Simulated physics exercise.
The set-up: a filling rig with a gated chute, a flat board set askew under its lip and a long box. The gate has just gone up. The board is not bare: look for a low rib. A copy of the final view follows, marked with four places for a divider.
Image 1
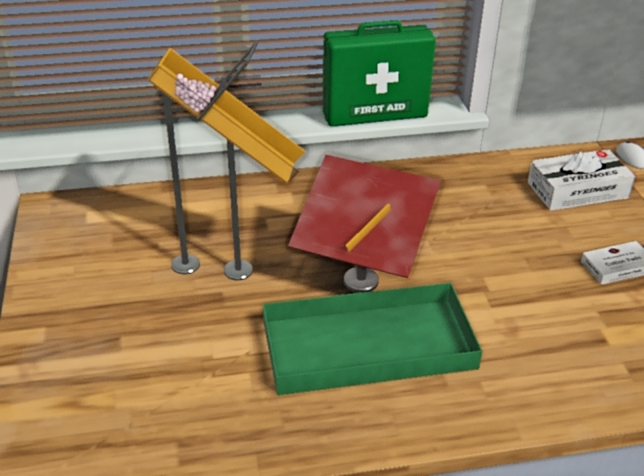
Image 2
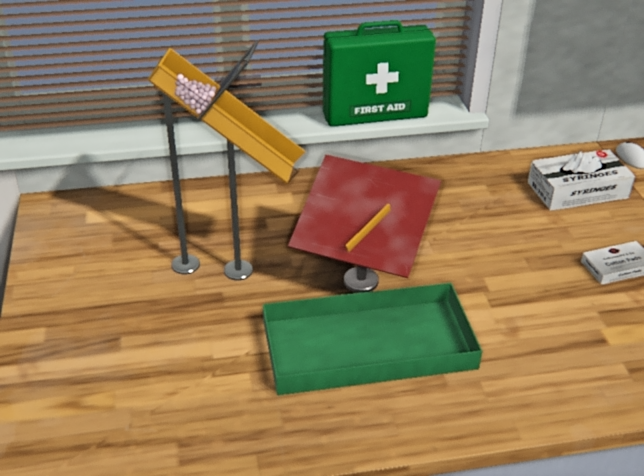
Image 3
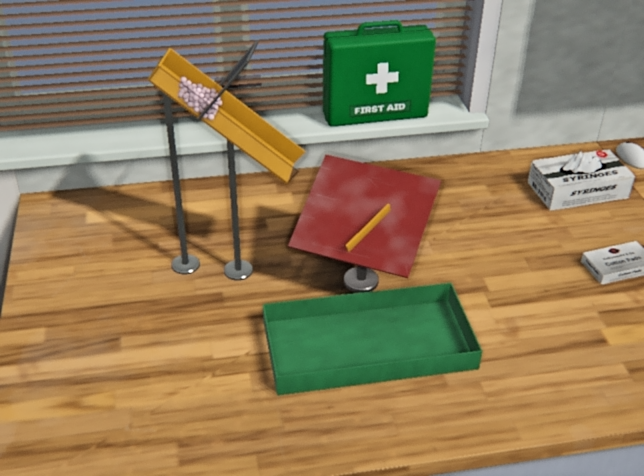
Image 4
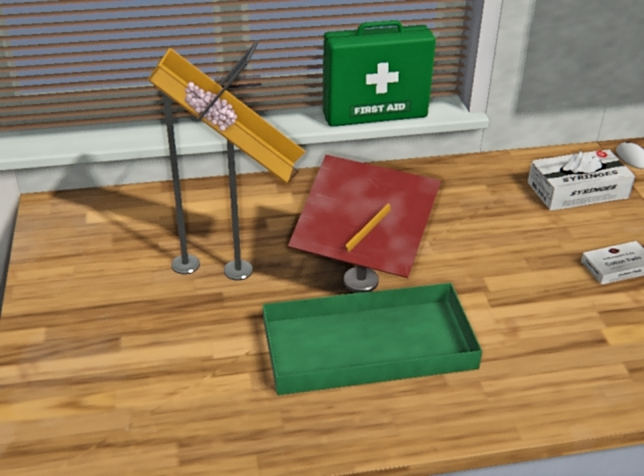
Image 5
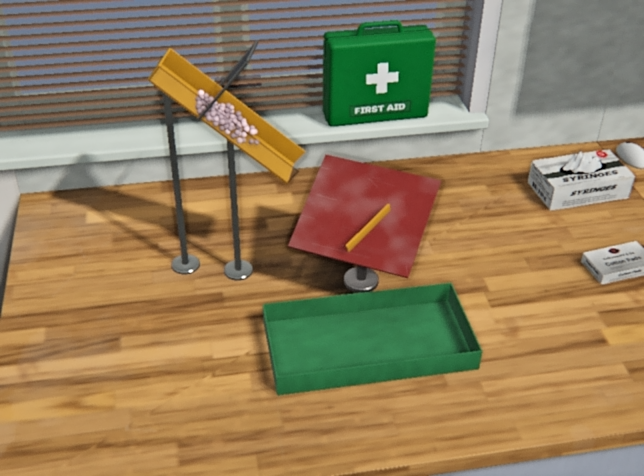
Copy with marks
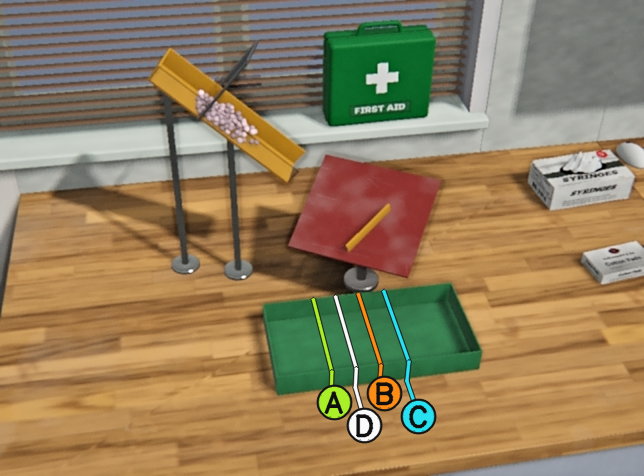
Small pale pink beads sit bunched near the top of a sloping orange chute on two thin stands, above a tilted red board with a low orange rib and an empty green tray. They slide down to the right, spreading slightly, and are past the chute's midpoint at the end.
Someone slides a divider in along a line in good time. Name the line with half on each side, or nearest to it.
A works best here.
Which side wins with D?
More lands on the left.
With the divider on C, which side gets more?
Left.
On the marked copy, line A crosses the front rim at (331, 370); line B crosses the front rim at (380, 364); line C crosses the front rim at (408, 360); line D crosses the front rim at (356, 367).
With A, of what is caught, about half on the left of the divider, about half on the right.
With B, of what is caught, most on the left of the divider, a small part on the right.
With C, of what is caught, nearly all on the left of the divider, a small part on the right.
With D, of what is caught, most on the left of the divider, a small part on the right.
